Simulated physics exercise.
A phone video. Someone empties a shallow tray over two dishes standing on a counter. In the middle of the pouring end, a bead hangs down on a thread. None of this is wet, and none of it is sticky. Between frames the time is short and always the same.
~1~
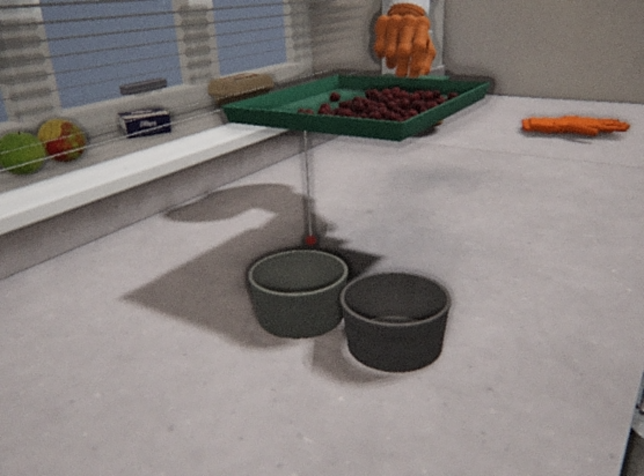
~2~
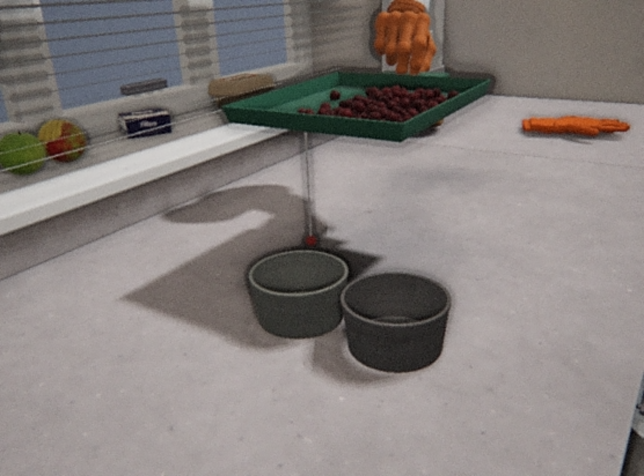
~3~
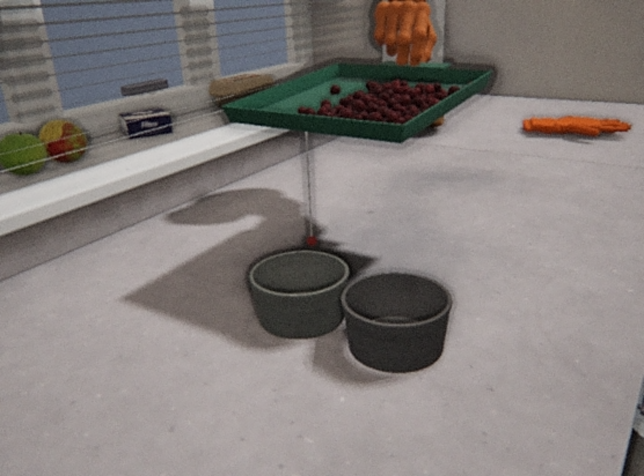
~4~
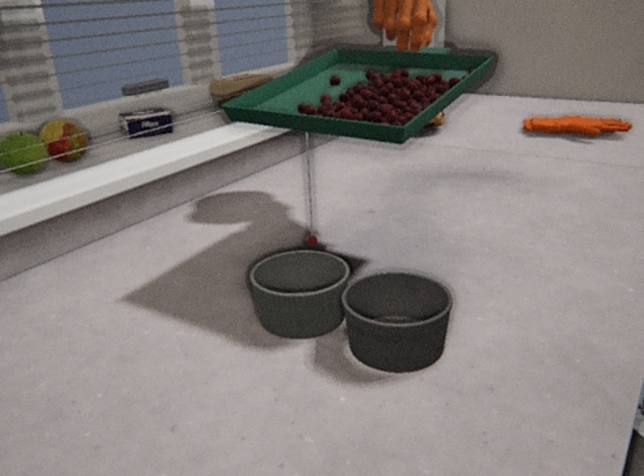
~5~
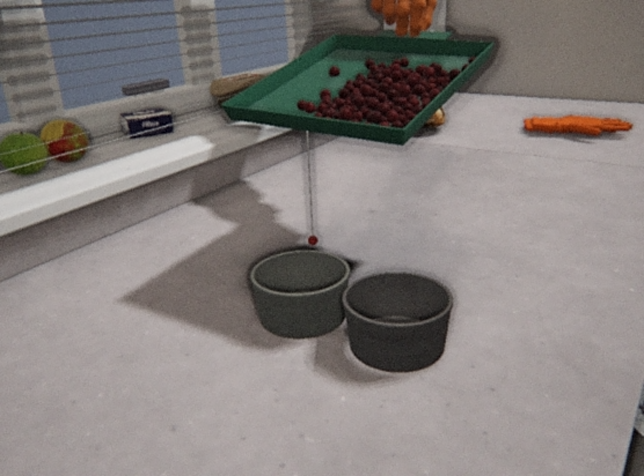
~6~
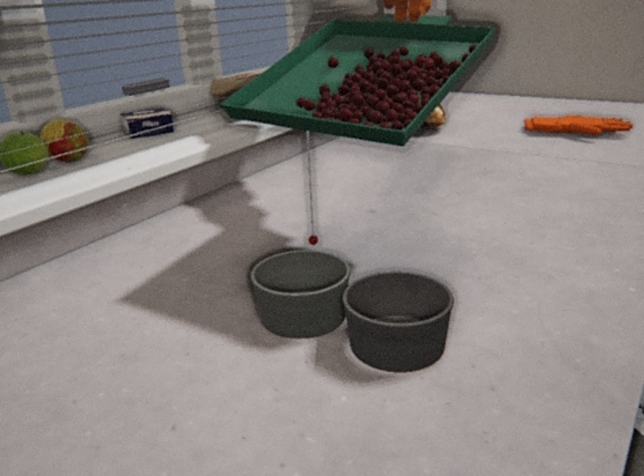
A green tray of dark red cherries tilting gradually, its right corner lowest, as an orange-gloved hand rises behind two dark dishes.
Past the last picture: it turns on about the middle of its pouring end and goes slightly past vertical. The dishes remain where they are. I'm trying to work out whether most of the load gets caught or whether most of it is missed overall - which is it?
Most of it gets caught.
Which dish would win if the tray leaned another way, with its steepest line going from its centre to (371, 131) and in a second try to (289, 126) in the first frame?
Place one gives the rightmost dish, place two gives the leftmost dish.
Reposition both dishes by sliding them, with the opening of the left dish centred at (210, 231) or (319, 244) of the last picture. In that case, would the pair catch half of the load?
The first time it's lower than half, the second time lower than half.
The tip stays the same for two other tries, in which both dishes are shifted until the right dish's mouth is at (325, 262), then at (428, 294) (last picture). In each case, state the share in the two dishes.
20 % and 60 %.
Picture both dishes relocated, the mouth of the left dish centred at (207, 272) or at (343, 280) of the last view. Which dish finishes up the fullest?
For the two places in order: The rightward one, the leftward one.
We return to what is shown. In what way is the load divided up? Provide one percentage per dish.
Out of every hundred, close to 40 go left and close to 40 go right.
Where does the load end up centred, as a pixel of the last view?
Near (328, 317).
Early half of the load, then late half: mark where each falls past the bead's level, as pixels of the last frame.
(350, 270), then (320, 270).
Soon, tray tipped steeply; nearly all on the tray; a small part in the air.
A while on, tray tipped past a quarter turn; most on the tray; a small part in the right dish; a stray few in the left dish; a small part outside both; a stray few in the air.
Towards the end, tray tipped past a quarter turn; about a third in the right dish; about a third in the left dish; about a quarter outside both.
Finally, tray tipped past a quarter turn; about a third in the right dish; about a third in the left dish; about a quarter outside both.
